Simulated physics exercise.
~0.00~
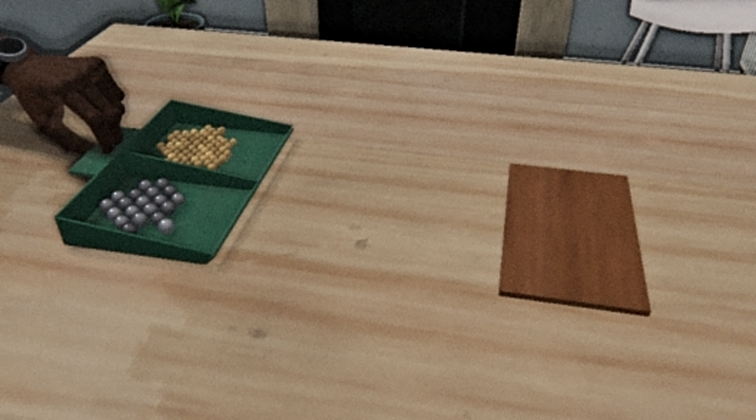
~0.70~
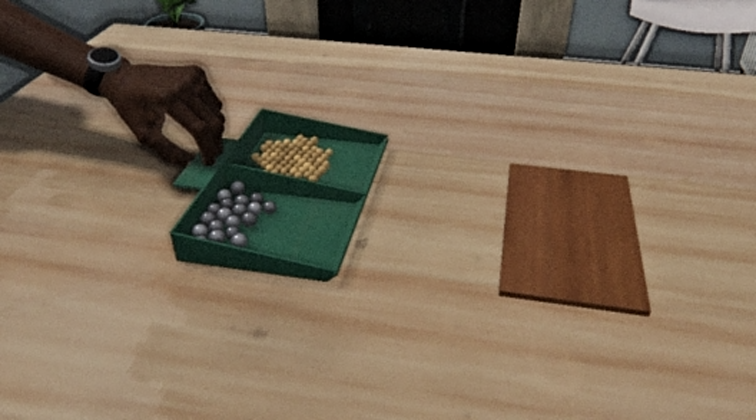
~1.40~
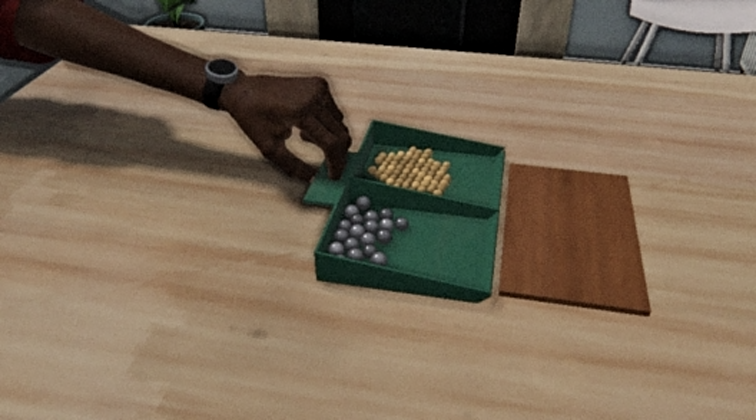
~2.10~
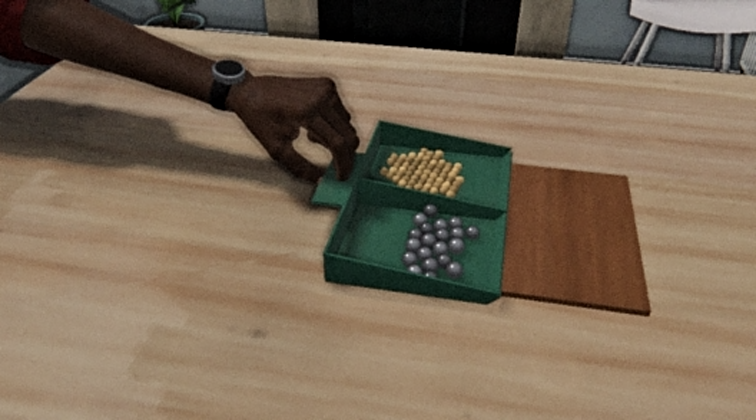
The video shows a hand sliding a green two-compartment tray of grey balls and small golden pieces rightward across a wooden table until it stops against a flat brown board, where the grey balls shift towards the front rim and both groups remain inside.
